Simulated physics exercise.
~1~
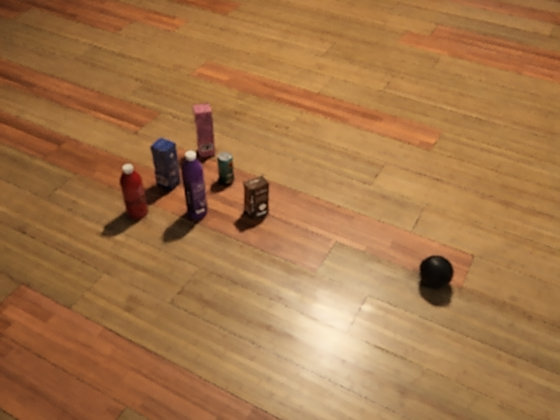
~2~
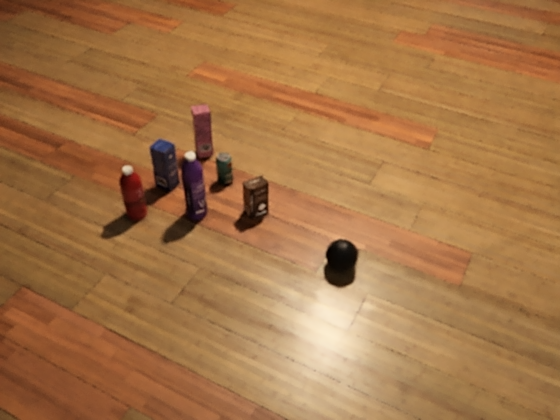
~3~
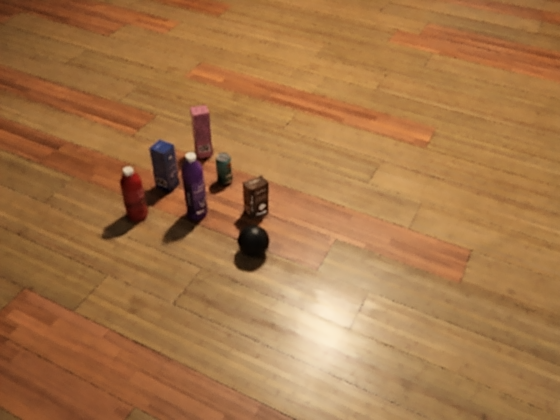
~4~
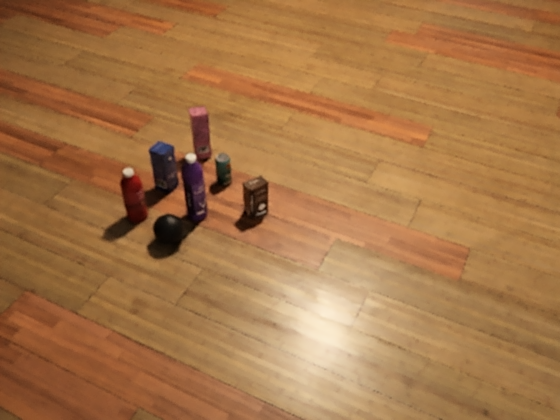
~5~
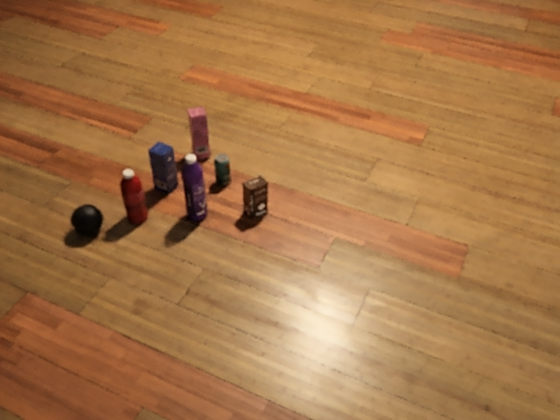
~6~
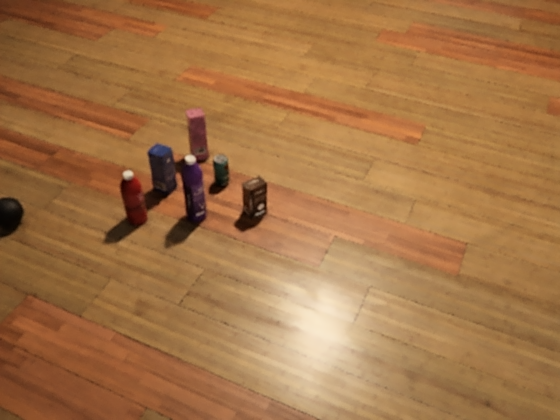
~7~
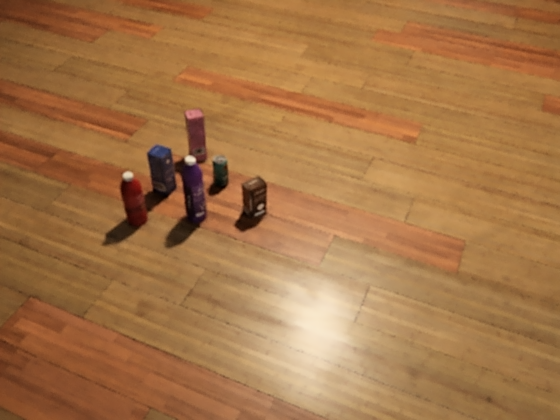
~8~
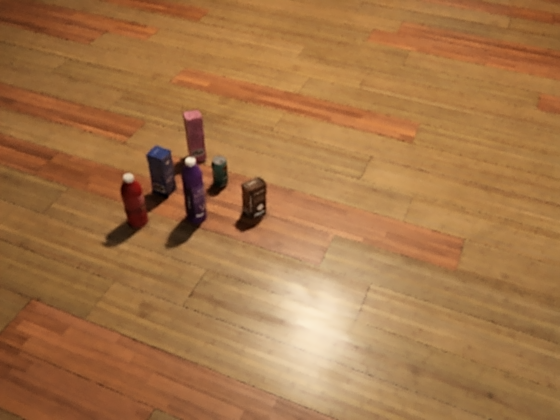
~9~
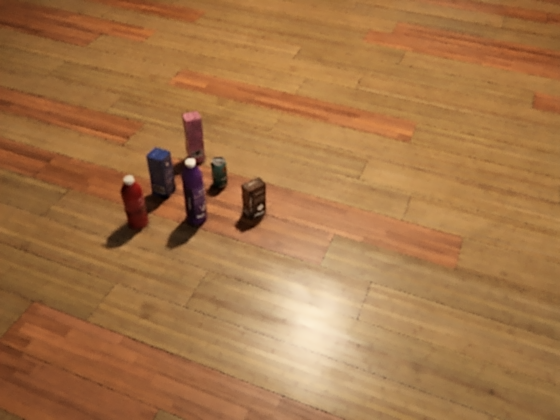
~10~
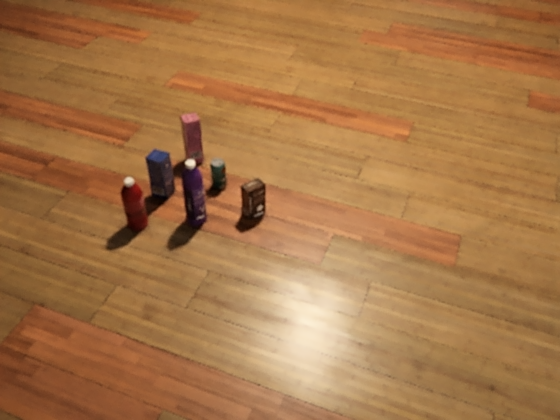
A black ball rolls leftward across a wooden floor toward a small group of upright household things. The group holds a red bottle, a purple bottle, a blue carton, a brown carton, a pink carton and a small turquoise can. The ball passes in front of the brown carton, then the purple bottle, without knocking either over. It continues past the red bottle and rolls out of view at the left edge. The view drifts slightly around the group, and all six things are still standing in their places at the end.
